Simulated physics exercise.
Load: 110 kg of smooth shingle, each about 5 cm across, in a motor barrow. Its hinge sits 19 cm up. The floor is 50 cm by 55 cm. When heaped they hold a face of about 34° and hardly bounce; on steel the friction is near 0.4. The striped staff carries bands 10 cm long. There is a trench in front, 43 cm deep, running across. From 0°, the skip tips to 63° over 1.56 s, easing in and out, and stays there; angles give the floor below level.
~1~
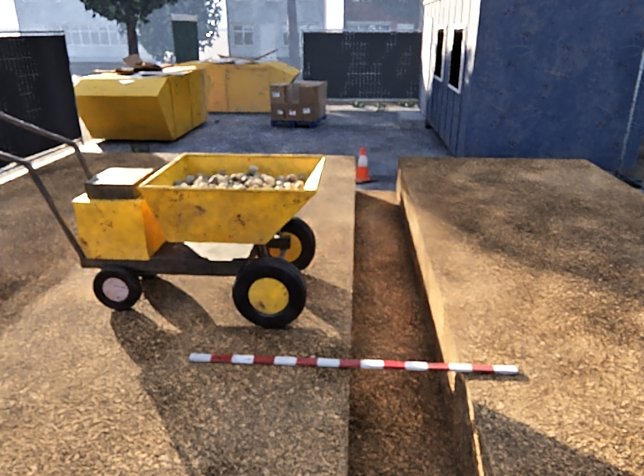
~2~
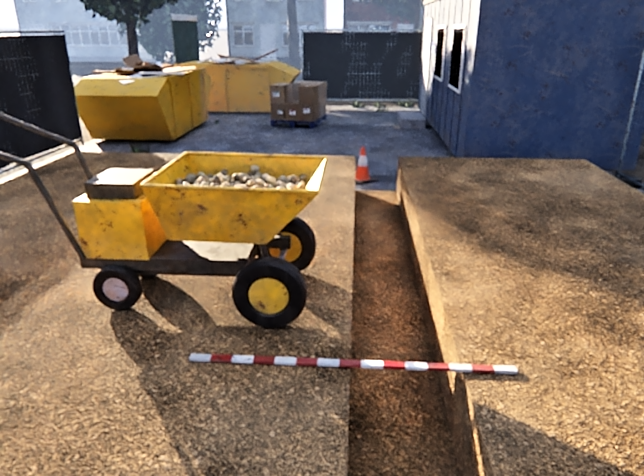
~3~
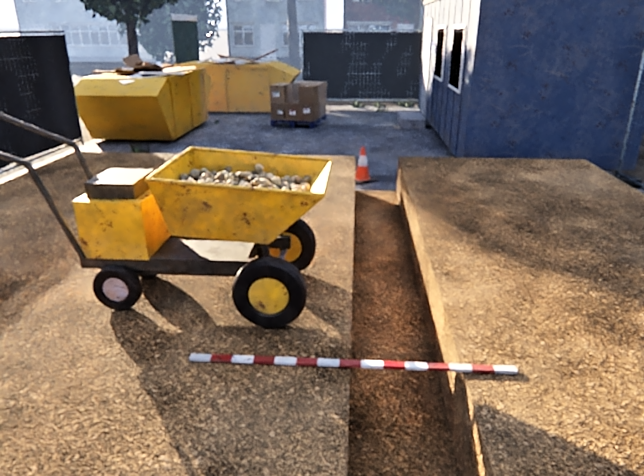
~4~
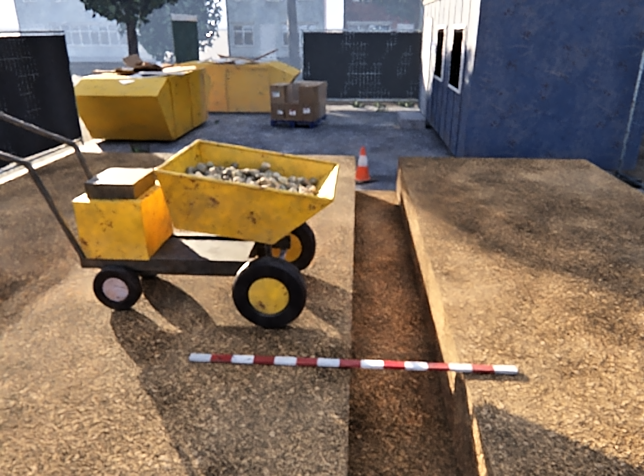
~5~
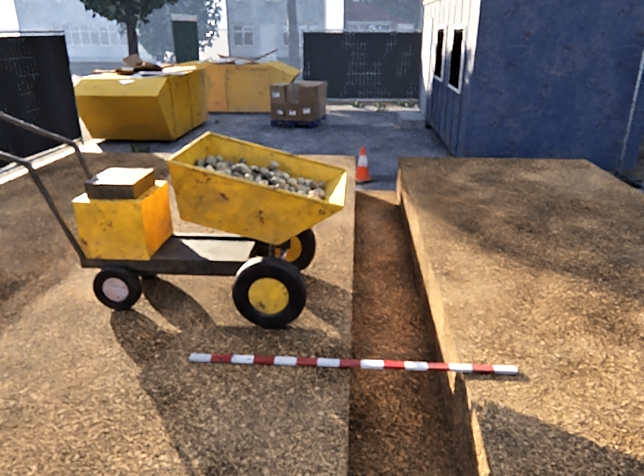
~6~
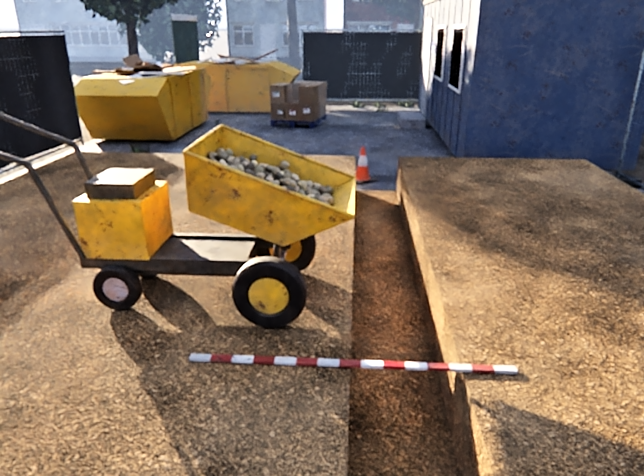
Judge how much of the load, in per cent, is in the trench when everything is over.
I judge it at about 94 per cent.
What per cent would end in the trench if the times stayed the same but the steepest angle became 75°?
Near 100 per cent then.
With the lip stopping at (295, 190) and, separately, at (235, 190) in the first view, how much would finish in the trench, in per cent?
The first start gives about 100 per cent, the second about 85.
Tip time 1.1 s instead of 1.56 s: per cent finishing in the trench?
Probably about 85 in a hundred.
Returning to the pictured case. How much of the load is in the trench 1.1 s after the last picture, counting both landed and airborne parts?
Approx. 40 % of the load.
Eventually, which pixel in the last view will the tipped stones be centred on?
At about pixel (410, 356) in the last view.
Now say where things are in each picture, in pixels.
In the first picture, lip at (316, 192), floor tilted 0°, highest stones at (233, 178).
In the second picture, the skip is at 1°, its lip at (318, 193); the top of the load is at (226, 177).
In the third picture, the skip is at 4°, its lip at (324, 195); the top of the load is at (215, 176).
In the fourth picture, lip at (333, 201), floor tilted 9°, highest stones at (214, 171).
In the fifth picture, the skip is at 14°, its lip at (343, 208); the top of the load is at (214, 163).
In the sixth picture, the skip is at 21°, its lip at (354, 217); the top of the load is at (223, 155).
Then, 0.6 s after the last picture the floor is at 53°, 100 % in the skip; the foremost stones are at (375, 242).
Then, 1.1 s after the last picture the floor is at 63°, 58 % in the skip, 40 % in the trench, 2 % past the trench; the foremost stones are at (461, 301).
Then, 1.4 s after the last picture the floor is at 63°, 27 % in the skip, 67 % in the trench, 6 % past the trench; the foremost stones are at (521, 302).
Then, 3.4 s after the last picture the floor is at 63°, 0 % in the skip, 94 % in the trench, 6 % past the trench; the foremost stones are at (551, 304).
